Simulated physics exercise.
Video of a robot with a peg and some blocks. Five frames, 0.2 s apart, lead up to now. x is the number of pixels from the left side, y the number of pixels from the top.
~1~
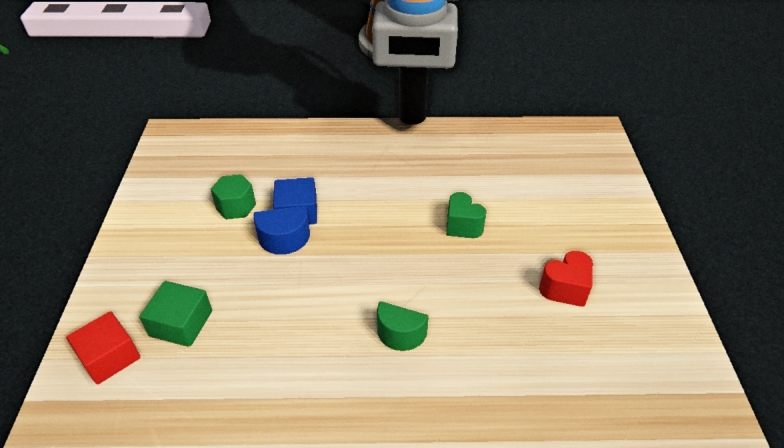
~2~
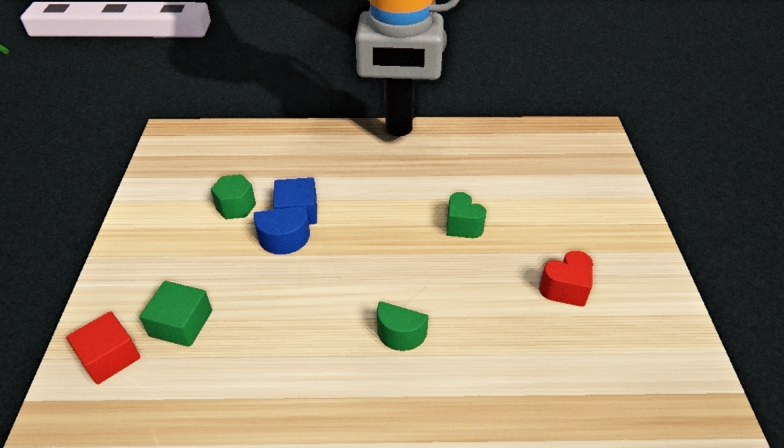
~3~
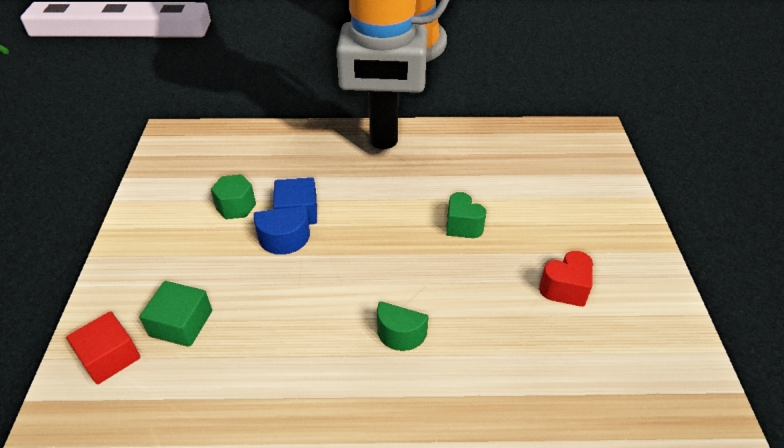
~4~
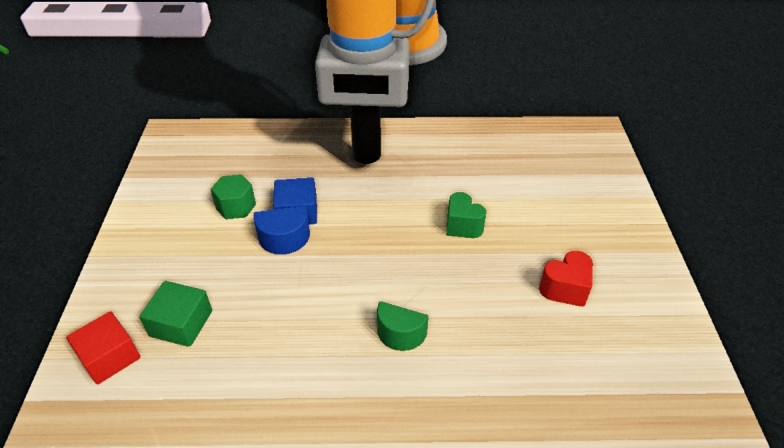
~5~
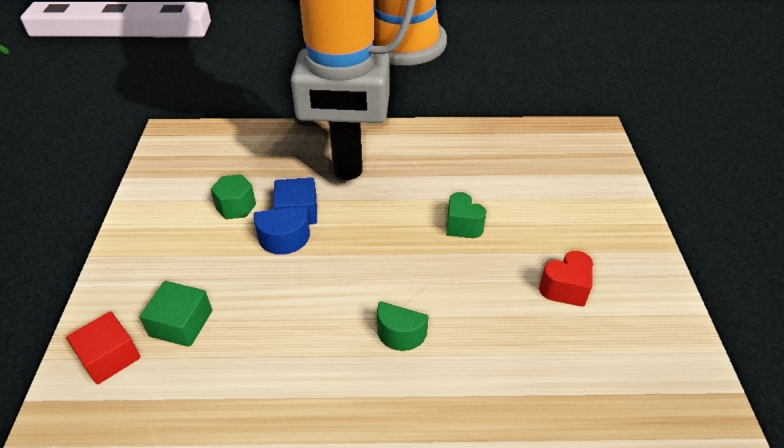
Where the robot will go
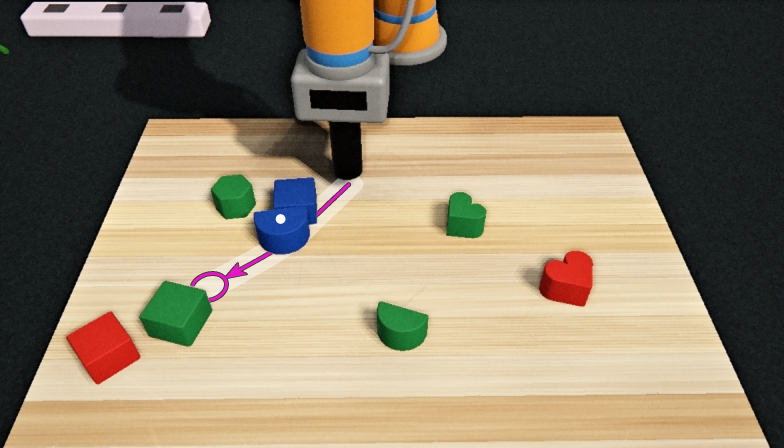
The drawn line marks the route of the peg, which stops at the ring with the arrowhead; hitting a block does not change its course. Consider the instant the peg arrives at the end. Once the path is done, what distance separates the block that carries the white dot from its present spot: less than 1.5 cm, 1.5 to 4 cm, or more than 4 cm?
Its final spot will lie more than 4 cm from the current one.
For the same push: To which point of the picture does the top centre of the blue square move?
Answer: (258, 203).
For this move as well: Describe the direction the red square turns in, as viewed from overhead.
The sense of turning is clockwise.
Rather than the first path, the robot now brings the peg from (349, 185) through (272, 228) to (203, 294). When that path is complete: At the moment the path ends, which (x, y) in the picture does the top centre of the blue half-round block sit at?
About (274, 237).
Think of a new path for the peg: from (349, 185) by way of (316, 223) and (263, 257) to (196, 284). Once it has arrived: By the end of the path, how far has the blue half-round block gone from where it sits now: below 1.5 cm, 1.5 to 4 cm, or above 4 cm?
The move is long, over 4 cm.
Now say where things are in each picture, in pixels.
In the first frame, tip of the peg at (412, 117), middles of tops, red square at (98, 337), green square at (173, 303), green hexagon at (231, 186), blue half-round block at (281, 219), blue square at (294, 191).
In the second frame, peg at (399, 128), nothing pushed.
In the third frame, peg at (384, 141), nothing pushed.
In the fourth frame, peg at (367, 155), nothing pushed.
In the fifth frame, peg at (348, 171), red square at (98, 337), green square at (173, 303), green hexagon at (231, 186), blue half-round block at (281, 219), blue square at (294, 191).
The line goes from (349, 185) through (313, 219) and (268, 254) to (209, 287); the dot is on the blue half-round block.
On the path given first. One third of the way, peg at (310, 205); blue half-round block at (278, 222); blue square at (273, 196).
Two thirds of the way, peg at (264, 241); blue half-round block at (234, 252), turned 50° clockwise; blue square at (258, 203), turned 45° clockwise.
At the end, peg at (204, 273); red square at (86, 345), turned 20° clockwise; green square at (147, 327); green hexagon unmoved; blue half-round block at (172, 289), turned 40° clockwise; blue square at (258, 203), turned 45° clockwise.
